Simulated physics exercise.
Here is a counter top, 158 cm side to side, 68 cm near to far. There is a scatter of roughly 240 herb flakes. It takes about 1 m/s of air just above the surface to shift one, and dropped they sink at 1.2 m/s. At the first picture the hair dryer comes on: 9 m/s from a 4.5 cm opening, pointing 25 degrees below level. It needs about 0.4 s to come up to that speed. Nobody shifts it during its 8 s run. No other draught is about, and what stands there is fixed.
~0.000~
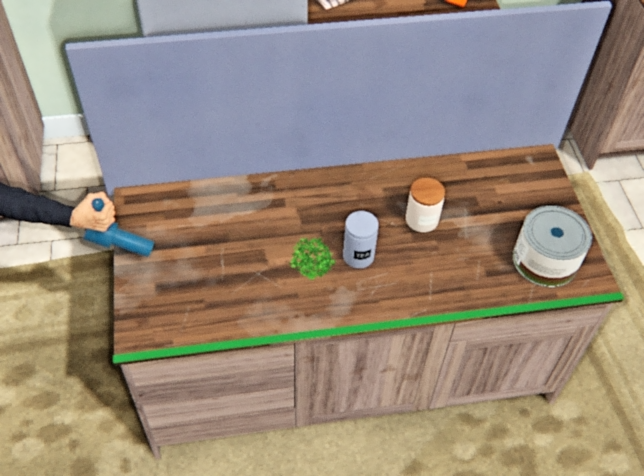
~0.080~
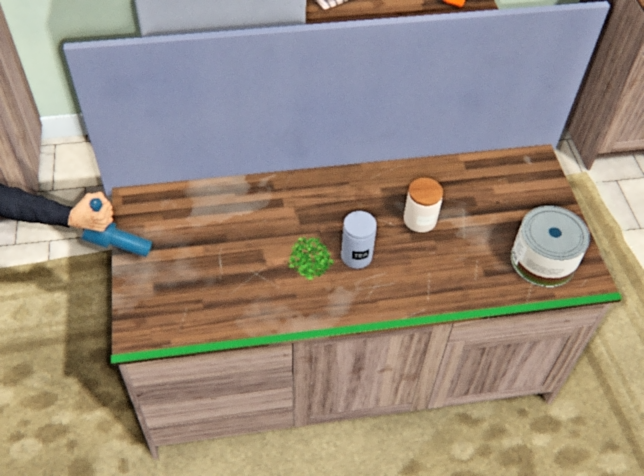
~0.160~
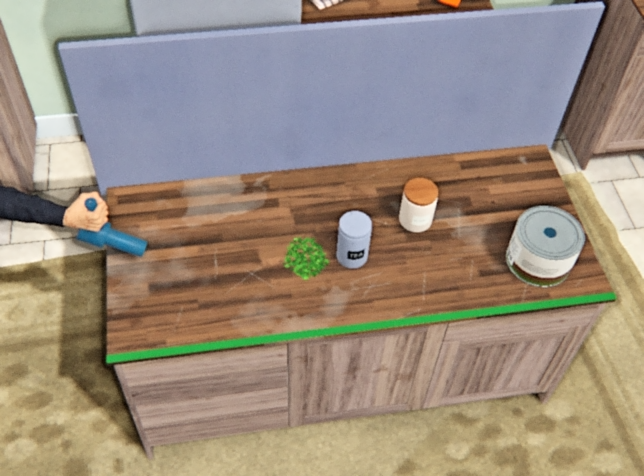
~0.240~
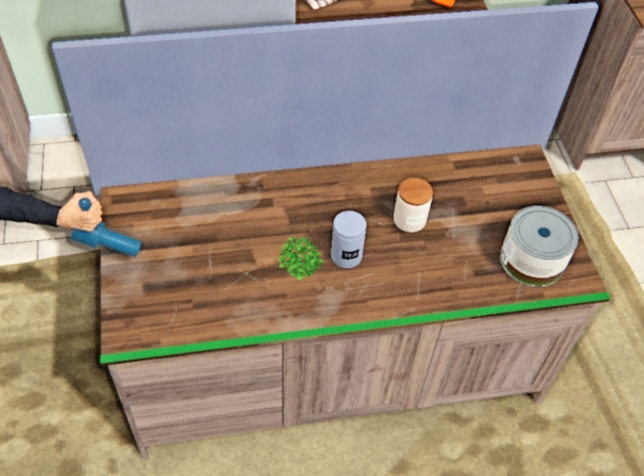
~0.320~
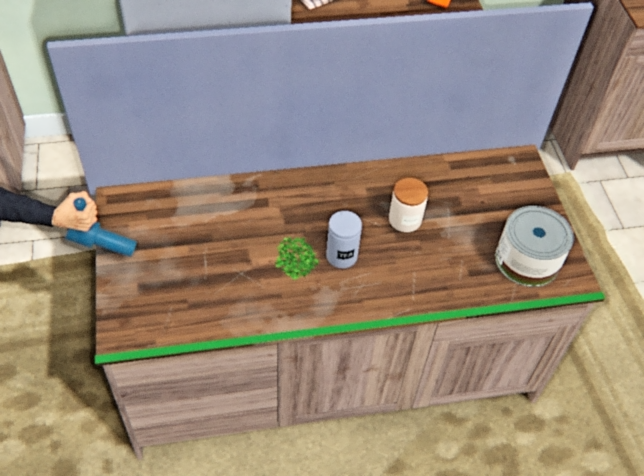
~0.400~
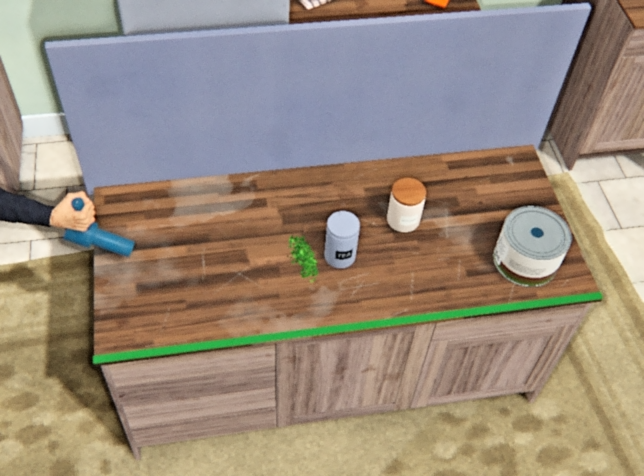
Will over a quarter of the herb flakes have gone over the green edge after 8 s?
Answer: No.
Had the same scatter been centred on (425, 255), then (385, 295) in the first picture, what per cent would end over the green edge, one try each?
In that order: 1 %, 70 %.
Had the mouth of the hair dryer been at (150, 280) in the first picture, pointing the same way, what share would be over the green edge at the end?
It would be near 0 %.
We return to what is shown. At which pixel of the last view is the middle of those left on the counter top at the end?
At about (481, 221).
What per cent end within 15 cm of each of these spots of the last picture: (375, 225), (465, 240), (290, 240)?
In turn about 20 %, 20 %, 0 %.
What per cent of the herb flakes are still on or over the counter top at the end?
Some 70 per cent.
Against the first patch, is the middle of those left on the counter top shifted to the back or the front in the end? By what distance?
Towards the back, some 5 cm.
After 1.6 s the count stands so, 8 % are over the green edge; the middle of those still in play is near (424, 240).
After 2.6 s the count stands so, 9 % are over the green edge; the middle of those still in play is near (456, 232).
After 4.4 s the count stands so, 10 % are over the green edge; the middle of those still in play is near (458, 233).
After 8.0 s, at the end, 10 % are over the green edge; the middle of those still in play is near (481, 221).
